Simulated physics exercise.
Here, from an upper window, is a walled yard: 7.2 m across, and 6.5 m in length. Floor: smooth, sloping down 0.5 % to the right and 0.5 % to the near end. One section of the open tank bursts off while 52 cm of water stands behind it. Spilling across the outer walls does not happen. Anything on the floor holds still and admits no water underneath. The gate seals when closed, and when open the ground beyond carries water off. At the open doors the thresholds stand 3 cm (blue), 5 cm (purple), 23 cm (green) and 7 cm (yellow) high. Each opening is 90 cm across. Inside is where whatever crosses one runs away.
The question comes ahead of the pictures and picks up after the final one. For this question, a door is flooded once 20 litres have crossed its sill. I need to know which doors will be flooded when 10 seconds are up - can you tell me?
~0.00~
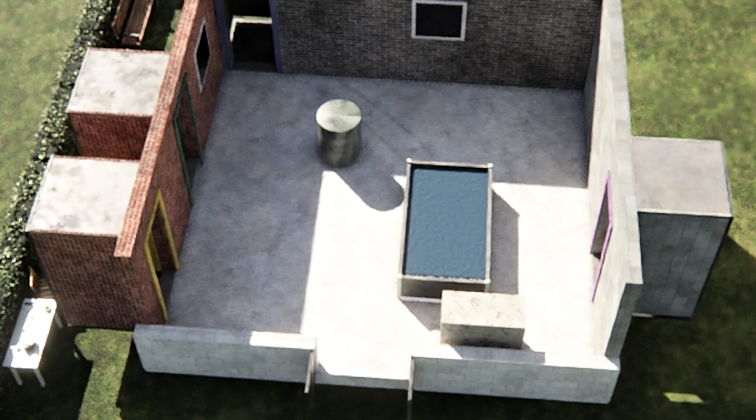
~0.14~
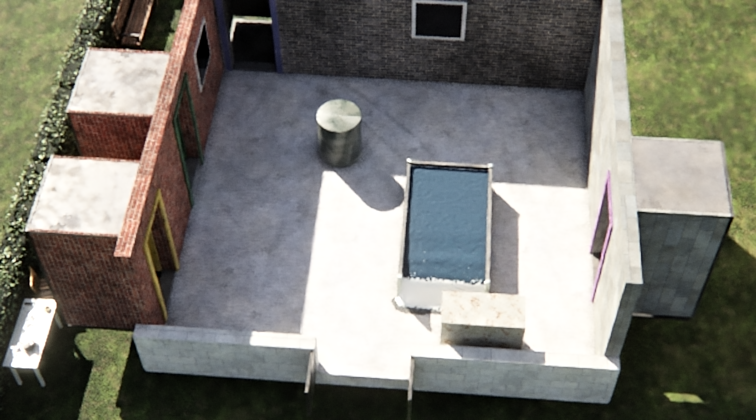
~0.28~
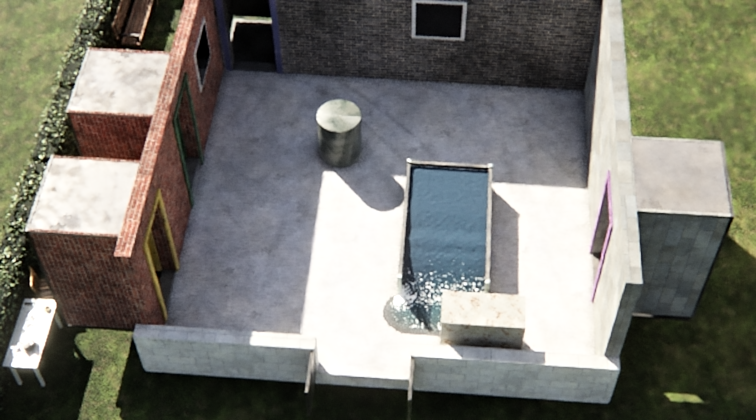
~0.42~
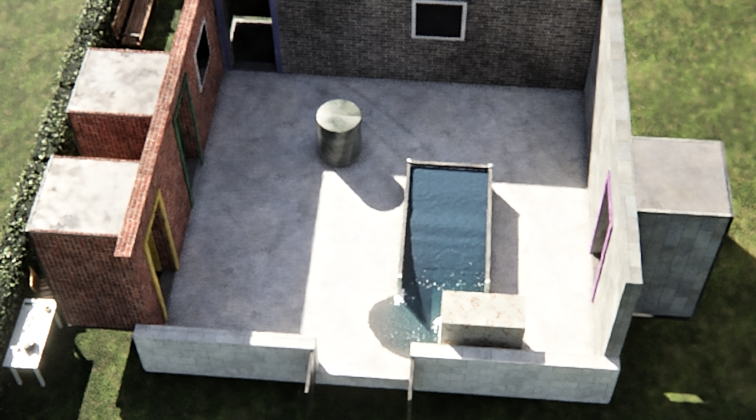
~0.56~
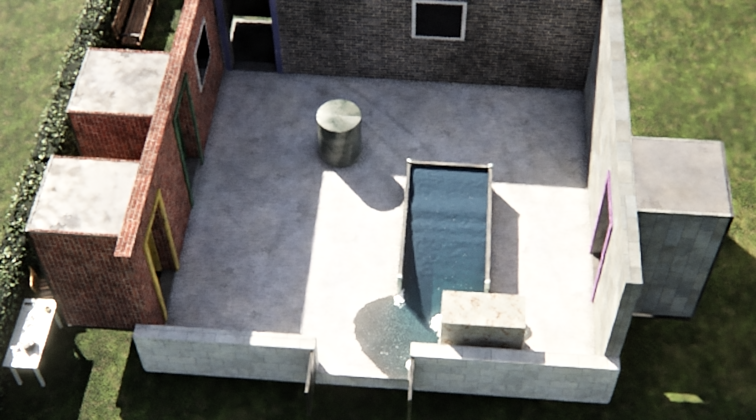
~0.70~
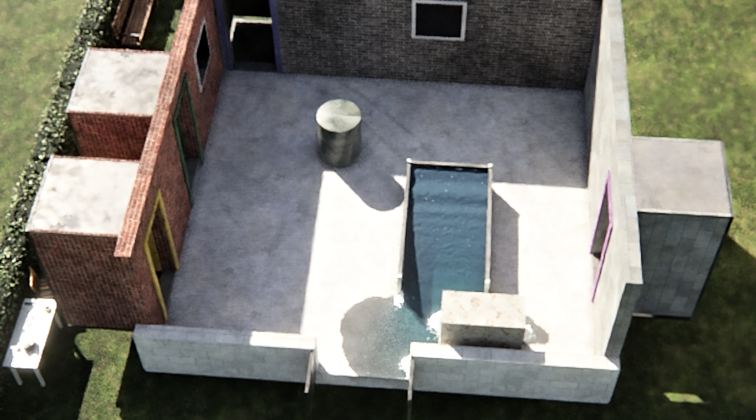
As I see it, at the blue door the amount will not overshoot the limit; at the purple door the amount will overshoot the limit; at the green door the amount will not overshoot the limit; at the yellow door the amount will not overshoot the limit.
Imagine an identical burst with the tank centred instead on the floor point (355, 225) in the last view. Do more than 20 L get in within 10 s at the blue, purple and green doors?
Compared with that limit, blue falls short, purple falls short and green falls short.
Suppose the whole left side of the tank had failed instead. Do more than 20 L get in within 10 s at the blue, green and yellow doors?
In that case, blue door: More than that, green door: Less than that, yellow door: More than that.
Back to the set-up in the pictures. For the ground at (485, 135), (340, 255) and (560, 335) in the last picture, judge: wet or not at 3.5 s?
Untouched, untouched, soaked.
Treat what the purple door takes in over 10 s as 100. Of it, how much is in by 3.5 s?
55 percent or so by then.
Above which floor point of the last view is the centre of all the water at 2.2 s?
Balance point at about (454, 281).
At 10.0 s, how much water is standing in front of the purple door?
I'd say close to 4.5 cm.
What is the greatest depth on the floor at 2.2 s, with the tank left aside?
Depth max: Approx. 32 cm.
After 1.4 s water covers 15 % of the floor and is deepest (38 cm) near (457, 322); blue door not reached, purple door 3 cm at the sill, 0 L in, green door not reached, yellow door not reached.
After 2.2 s water covers 20 % of the floor and is deepest (32 cm) near (457, 322); blue door not reached, purple door 12 cm at the sill, 12 L in, green door not reached, yellow door not reached.
After 3.5 s water covers 25 % of the floor and is deepest (20 cm) near (587, 313); blue door not reached, purple door 11 cm at the sill, 45 L in, green door not reached, yellow door not reached.
After 6.0 s water covers 50 % of the floor and is deepest (12 cm) near (589, 379); blue door not reached, purple door 7 cm at the sill, 76 L in, green door 1 cm at the sill, 0 L in, yellow door 5 cm at the sill, 1 L in.
After 10.0 s water covers 60 % of the floor and is deepest (7 cm) near (587, 322); blue door not reached, purple door 5 cm at the sill, 79 L in, green door 1 cm at the sill, 0 L in, yellow door 2 cm at the sill, 1 L in.
